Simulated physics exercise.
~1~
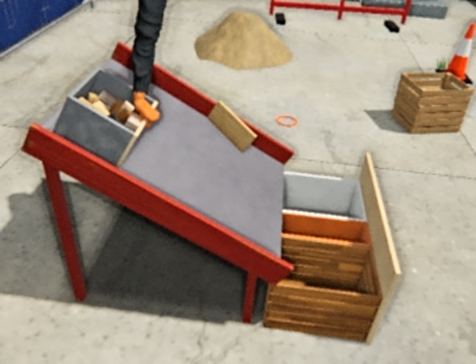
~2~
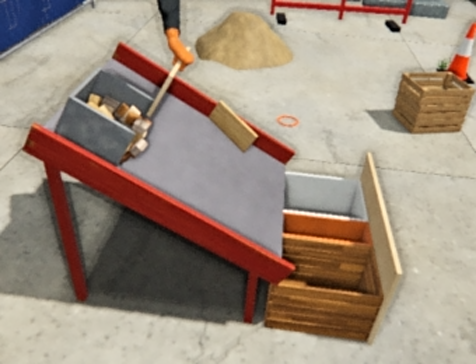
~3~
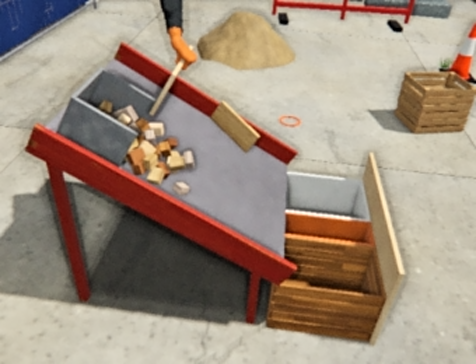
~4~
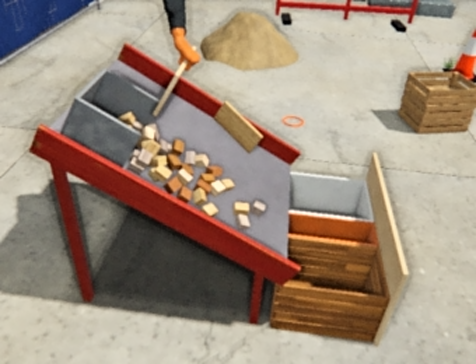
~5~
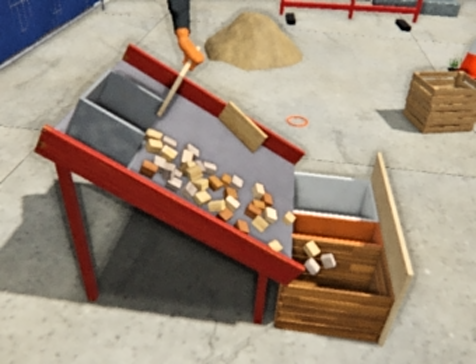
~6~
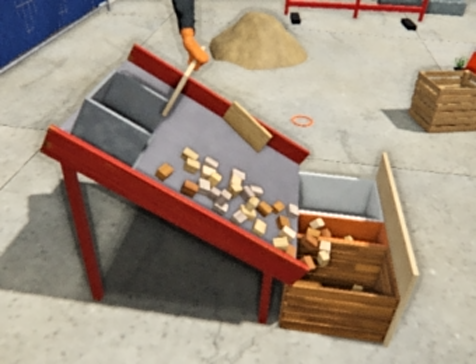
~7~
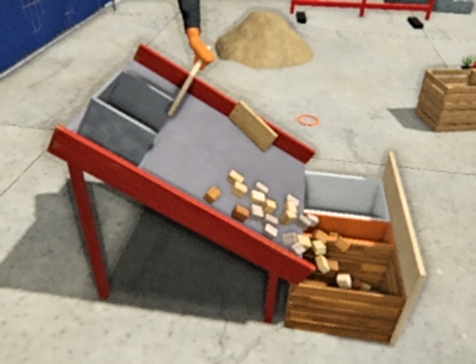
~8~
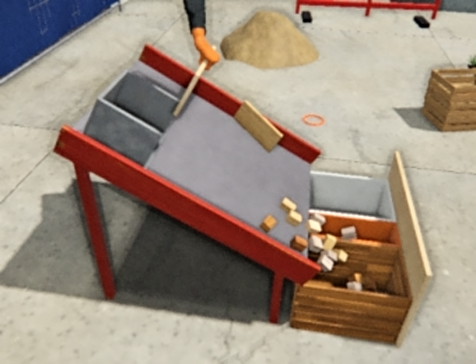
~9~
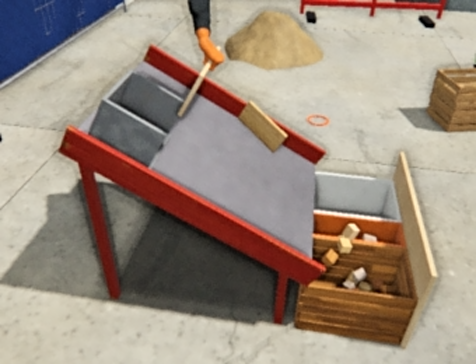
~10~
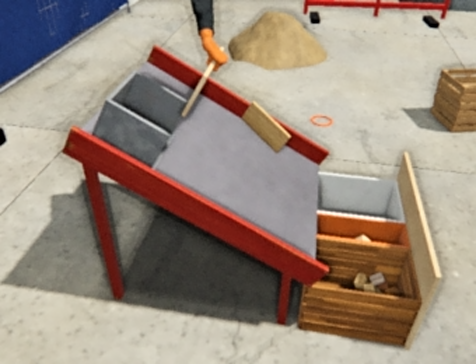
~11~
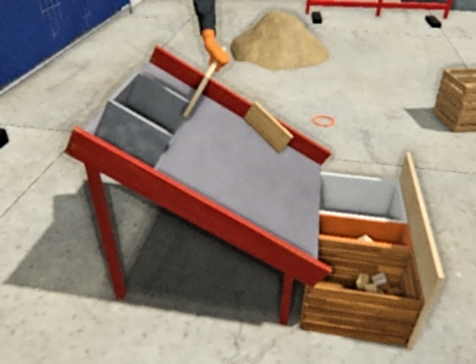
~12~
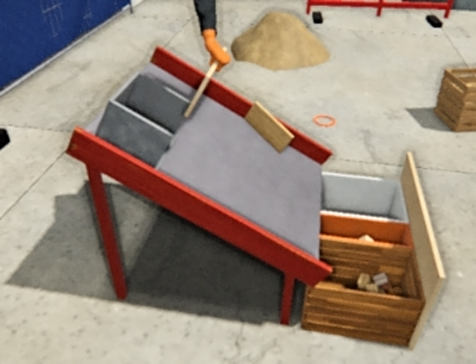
The clip shows a gloved hand lifting a wooden-handled tool from a grey pen atop a sloping red-sided table, releasing wooden blocks that tumble down past an angled board into the orange bin and wooden tub, leaving the slope clear and the white bin empty.
